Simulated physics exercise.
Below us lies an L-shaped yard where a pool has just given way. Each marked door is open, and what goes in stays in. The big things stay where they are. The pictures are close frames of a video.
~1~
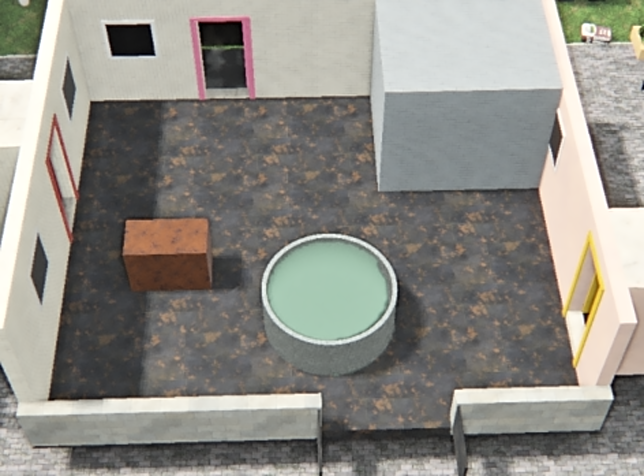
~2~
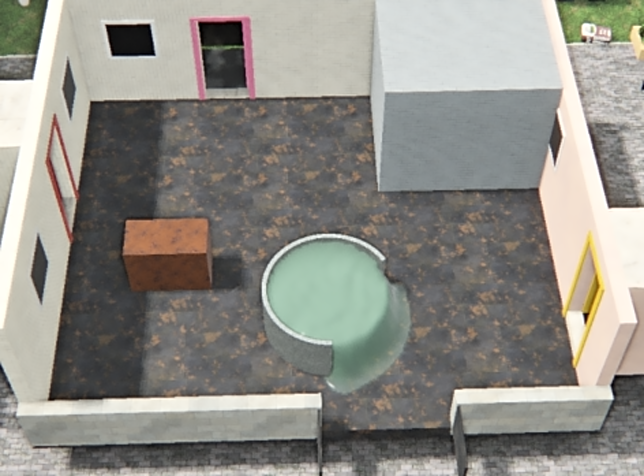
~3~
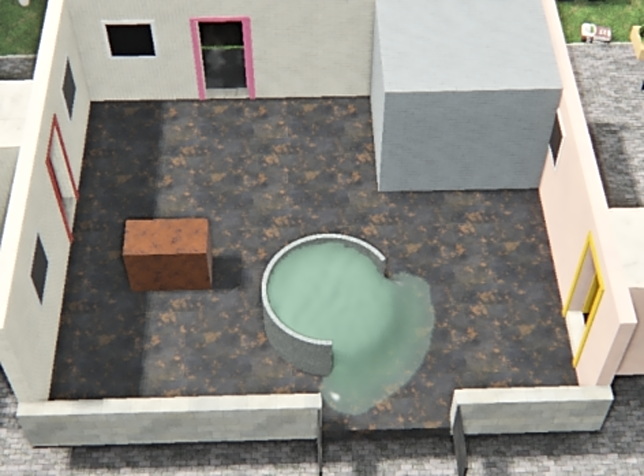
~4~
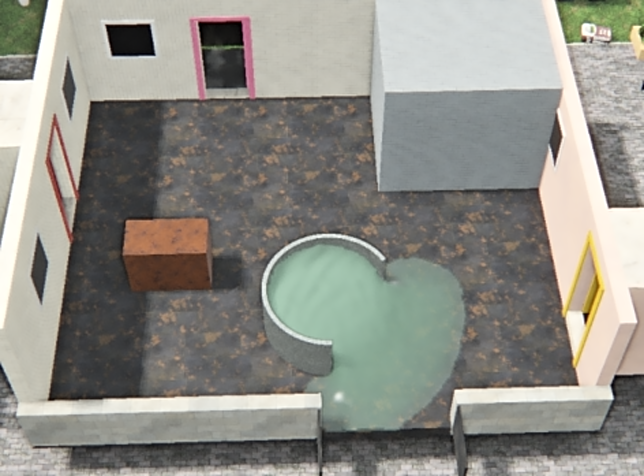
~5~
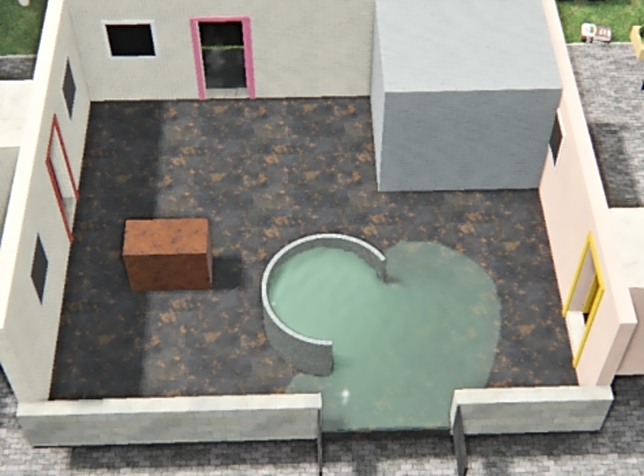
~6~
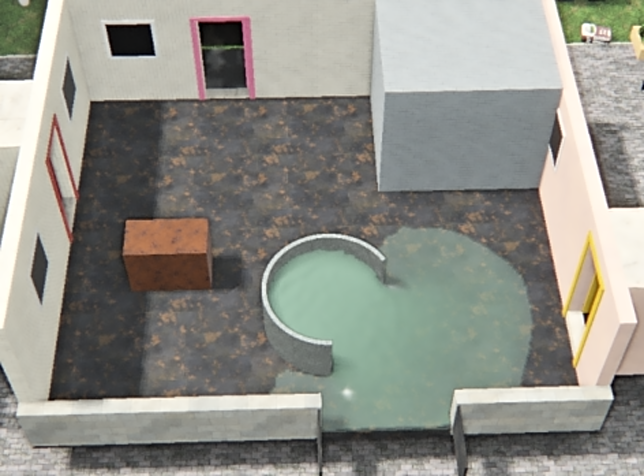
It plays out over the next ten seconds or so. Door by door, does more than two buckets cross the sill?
In the end: The yellow door floods; the red door holds within the limit; the pink door holds within the limit.
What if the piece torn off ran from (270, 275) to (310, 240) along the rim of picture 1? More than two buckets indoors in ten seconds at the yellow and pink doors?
Yellow is under; pink takes more.
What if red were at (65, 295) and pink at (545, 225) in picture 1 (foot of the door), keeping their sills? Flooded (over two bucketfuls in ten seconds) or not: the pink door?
In short: Pink lets more in.
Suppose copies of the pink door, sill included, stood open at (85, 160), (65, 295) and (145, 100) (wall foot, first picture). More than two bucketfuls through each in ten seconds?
As listed: Takes less, stays under, lets less in.
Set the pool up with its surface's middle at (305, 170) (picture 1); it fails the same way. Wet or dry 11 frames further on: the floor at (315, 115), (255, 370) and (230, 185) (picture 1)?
In that order: Covered, not flooded, not flooded.
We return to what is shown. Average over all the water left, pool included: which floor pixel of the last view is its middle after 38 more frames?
Near (424, 280).
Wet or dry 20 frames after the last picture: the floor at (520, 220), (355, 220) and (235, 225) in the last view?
In turn: Wet, free of water, clear.
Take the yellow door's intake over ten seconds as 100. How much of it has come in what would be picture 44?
I make it 100 per cent.
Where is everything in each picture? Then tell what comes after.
Still water in the round tank at (329, 290), in the first frame.
The front is at a hidden place, out from the gap at (385, 332), in the second frame.
Water pours out at (384, 335) and has run to (418, 281), in the third frame.
The front is at (444, 272), out from the gap at (384, 337), in the fourth frame.
Water pours out at (384, 338) and has run to (481, 271), in the fifth frame.
Water pours out at (384, 338) and has run to (507, 268), in the sixth frame.
A moment on, water covers 30 % of the floor; the yellow door under two buckets in, the red door not reached, the pink door not reached.
Next, water covers 25 % of the floor; the yellow door over two buckets in, the red door not reached, the pink door not reached.
Then, water covers 25 % of the floor; the yellow door far over two buckets in, the red door not reached, the pink door not reached.
Later, water covers 50 % of the floor; the yellow door far over two buckets in, the red door not reached, the pink door not reached.
In the end, water covers 75 % of the floor; the yellow door far over two buckets in, the red door wet at the sill, nothing in, the pink door not reached.
